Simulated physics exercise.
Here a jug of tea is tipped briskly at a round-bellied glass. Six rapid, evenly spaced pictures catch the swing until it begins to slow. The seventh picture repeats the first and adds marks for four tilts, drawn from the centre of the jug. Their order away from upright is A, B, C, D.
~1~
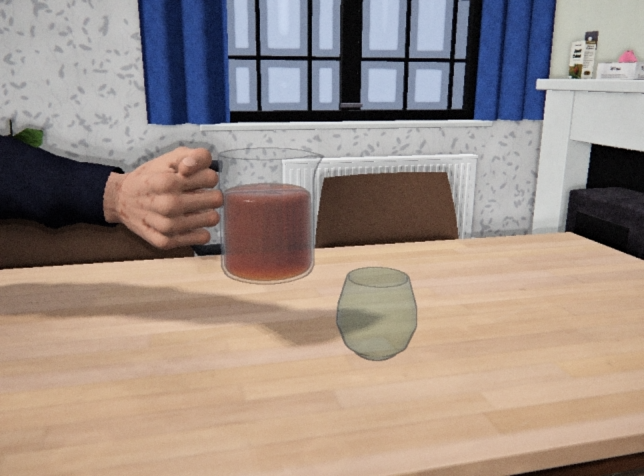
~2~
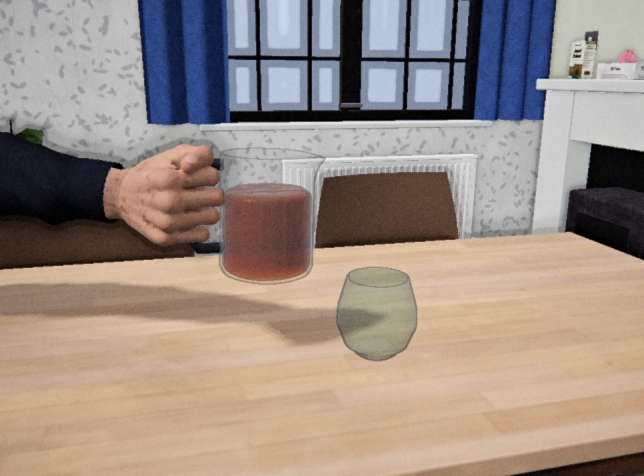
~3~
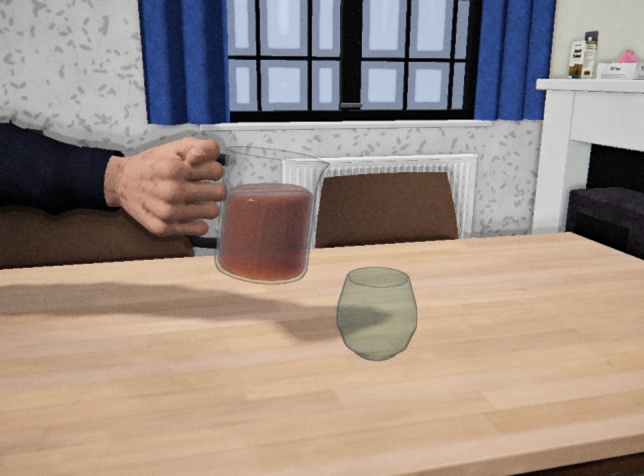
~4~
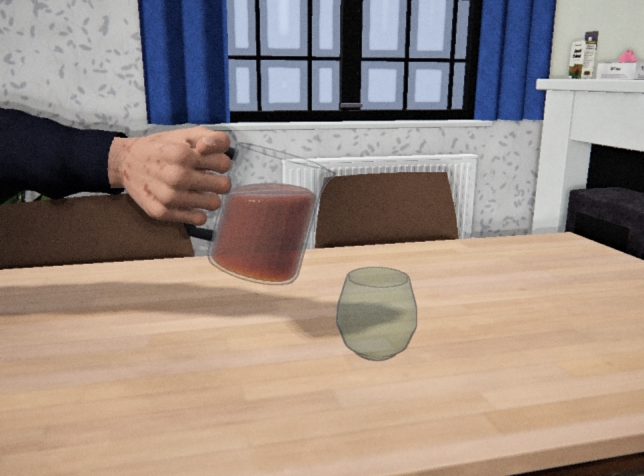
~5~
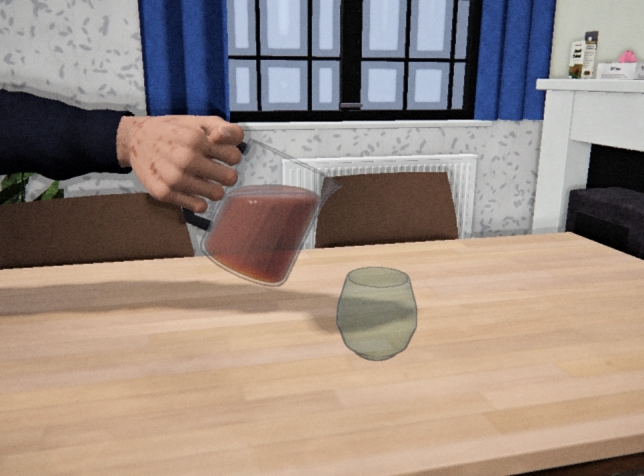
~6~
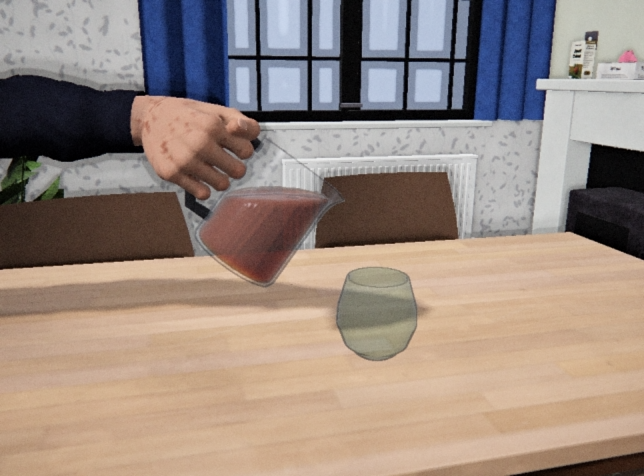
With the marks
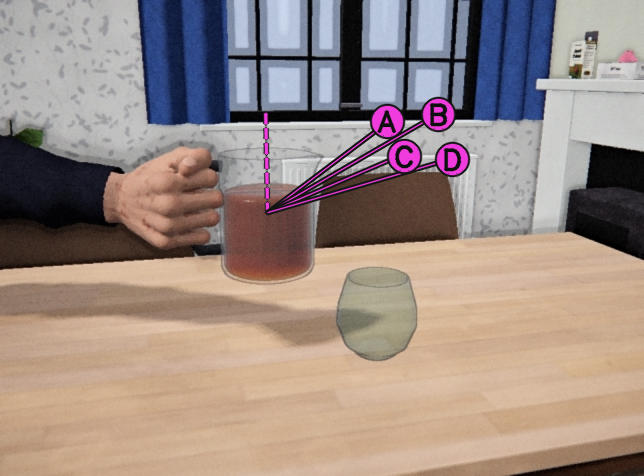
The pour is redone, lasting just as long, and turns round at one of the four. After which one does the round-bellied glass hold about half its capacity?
Choose C.
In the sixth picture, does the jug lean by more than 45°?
No.
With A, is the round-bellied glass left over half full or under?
Under.
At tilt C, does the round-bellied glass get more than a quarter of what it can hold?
Yes, clearly.
On the marked copy, A at (374, 132); B at (423, 122); C at (387, 161); D at (436, 163).
Choosing A, the round-bellied glass ends with about 18 % of what it can hold.
Choosing B, the round-bellied glass ends with about 32 % of what it can hold.
Choosing C, the round-bellied glass ends with about 49 % of what it can hold.
Choosing D, the round-bellied glass ends with about 64 % of what it can hold.
